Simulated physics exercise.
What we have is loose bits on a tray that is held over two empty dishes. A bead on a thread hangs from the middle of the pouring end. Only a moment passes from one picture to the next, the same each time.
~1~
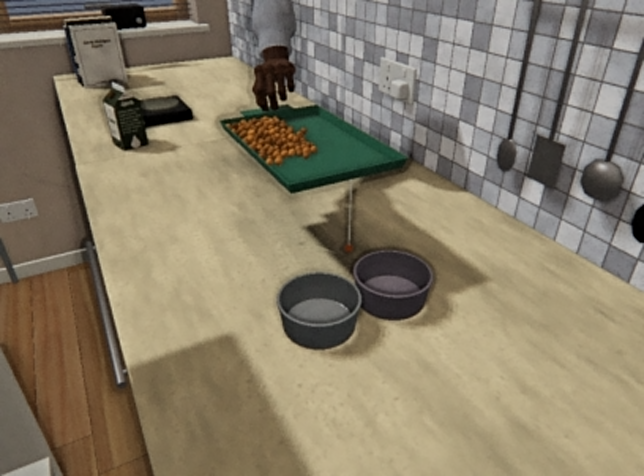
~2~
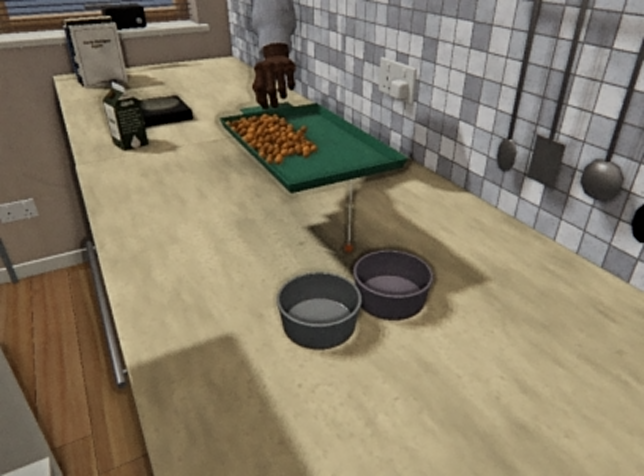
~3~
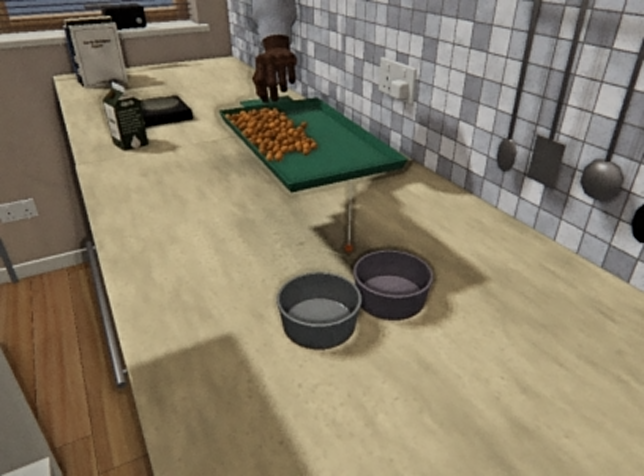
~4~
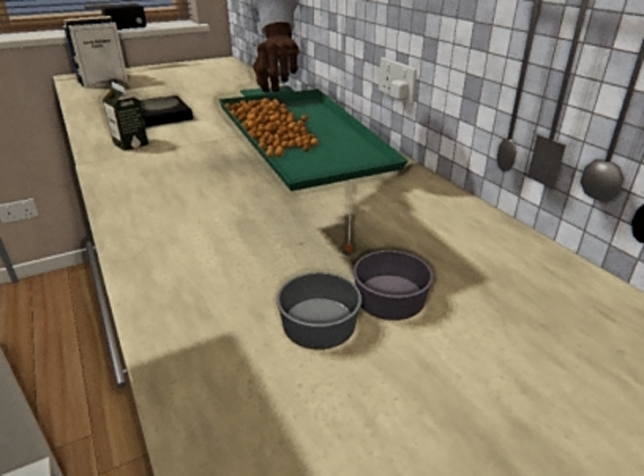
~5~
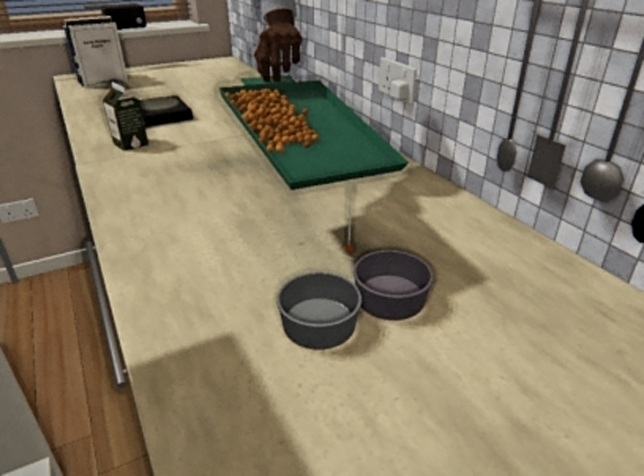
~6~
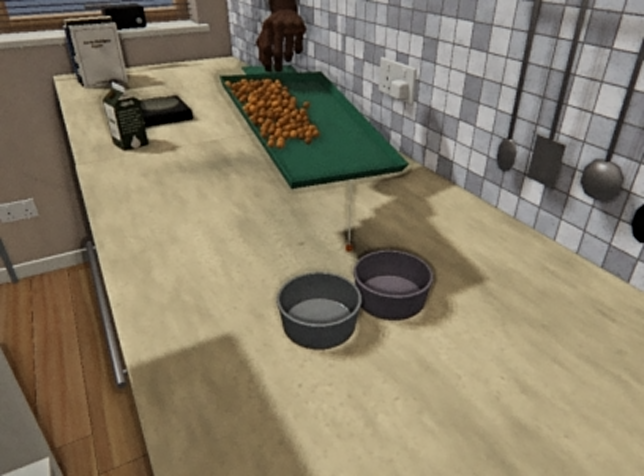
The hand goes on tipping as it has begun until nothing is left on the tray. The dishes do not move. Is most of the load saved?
Together they catch over half.
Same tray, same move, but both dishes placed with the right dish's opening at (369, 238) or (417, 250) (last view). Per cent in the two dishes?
Roughly 10 per cent, and 80 per cent.
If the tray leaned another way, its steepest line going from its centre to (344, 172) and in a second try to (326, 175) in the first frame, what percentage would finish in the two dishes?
Near 80 % and 90 %.
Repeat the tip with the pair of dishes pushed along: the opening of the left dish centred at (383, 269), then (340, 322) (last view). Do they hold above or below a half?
At the first place over half, at the second under half.
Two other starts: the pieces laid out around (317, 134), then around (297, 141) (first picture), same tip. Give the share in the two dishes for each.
Roughly 50 per cent, and 60 per cent.
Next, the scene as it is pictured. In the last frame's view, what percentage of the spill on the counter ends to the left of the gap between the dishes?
It comes to 0 per cent or so.
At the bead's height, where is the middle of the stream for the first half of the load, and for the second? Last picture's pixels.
At about (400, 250), then at (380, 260).
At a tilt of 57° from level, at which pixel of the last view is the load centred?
Roughly at (362, 154).
Shortly afterwards, tray tipped steeply; all but a few on the tray; only a few in the right dish; a little in the air.
Next, tray tipped right over; the bulk on the tray; a little in the right dish; a little outside both; only a few in the air.
Some moments later, tray tipped past a quarter turn; a little in the left dish; near two thirds in the right dish; near a third outside both.
In the end, tray tipped past a quarter turn; a little in the left dish; near two thirds in the right dish; near a third outside both.
